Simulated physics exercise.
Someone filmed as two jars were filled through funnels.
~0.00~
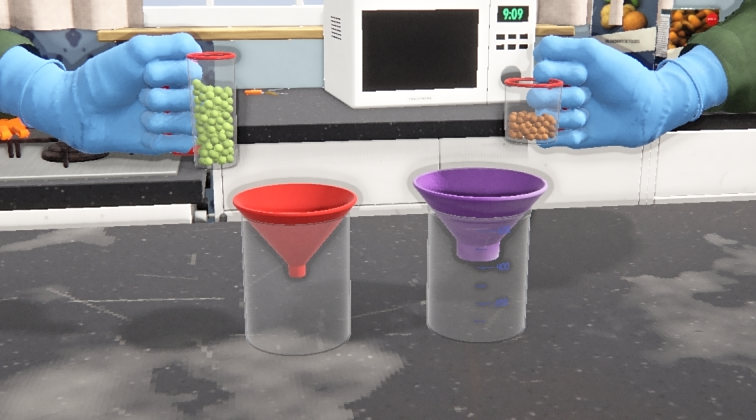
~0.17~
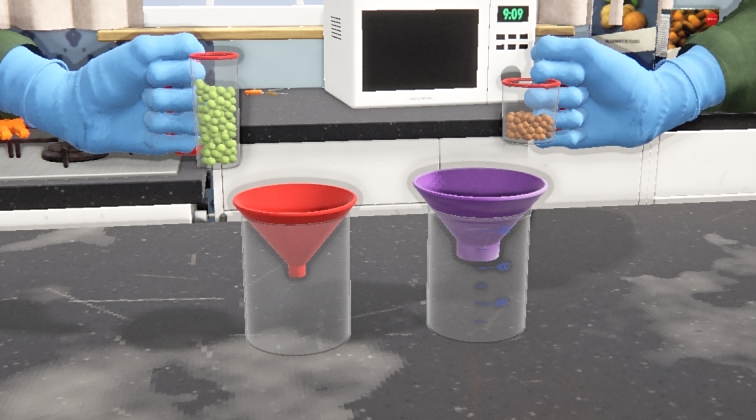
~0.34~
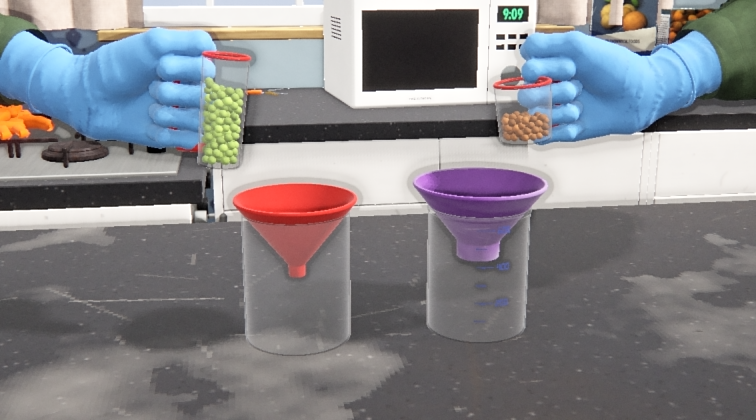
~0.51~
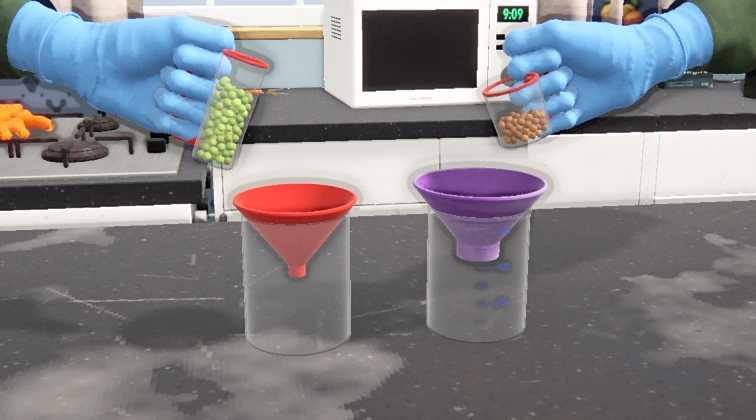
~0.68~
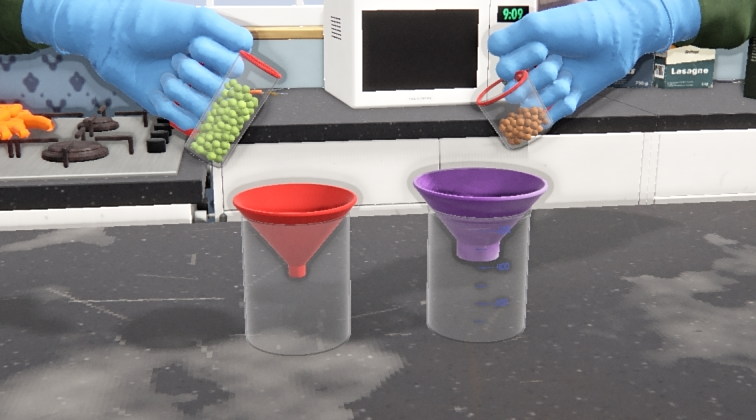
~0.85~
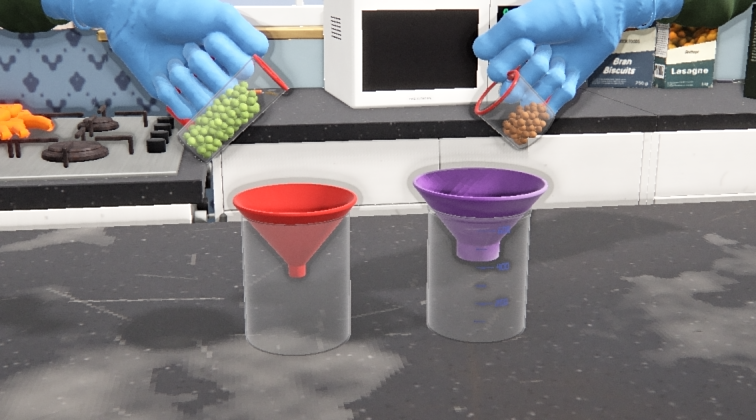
Two blue-gloved hands tilt cups of green peas and brown balls above two funnels.
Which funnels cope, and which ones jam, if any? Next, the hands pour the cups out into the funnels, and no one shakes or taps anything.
My prediction: Left: Gets stuck, right: Flows freely.
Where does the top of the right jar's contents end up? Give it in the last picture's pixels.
I'd put it somewhere near (507, 312).
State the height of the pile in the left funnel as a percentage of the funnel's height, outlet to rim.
About 75 percent.
By 1.16 s, left, every one still in the cup; right, every one still in the cup.
By 1.50 s, left, almost all still in the cup, just a few in or over the funnel; right, almost all still in the cup, about a tenth in or over the funnel.
By 1.89 s, left, roughly a third still in the cup, roughly two thirds in or over the funnel, just a few down in the jar; right, roughly a third in or over the funnel, roughly two thirds down in the jar.
When it is over (2.6 s), left, almost all stuck in the funnel, just a few down in the jar; right, every one down in the jar.
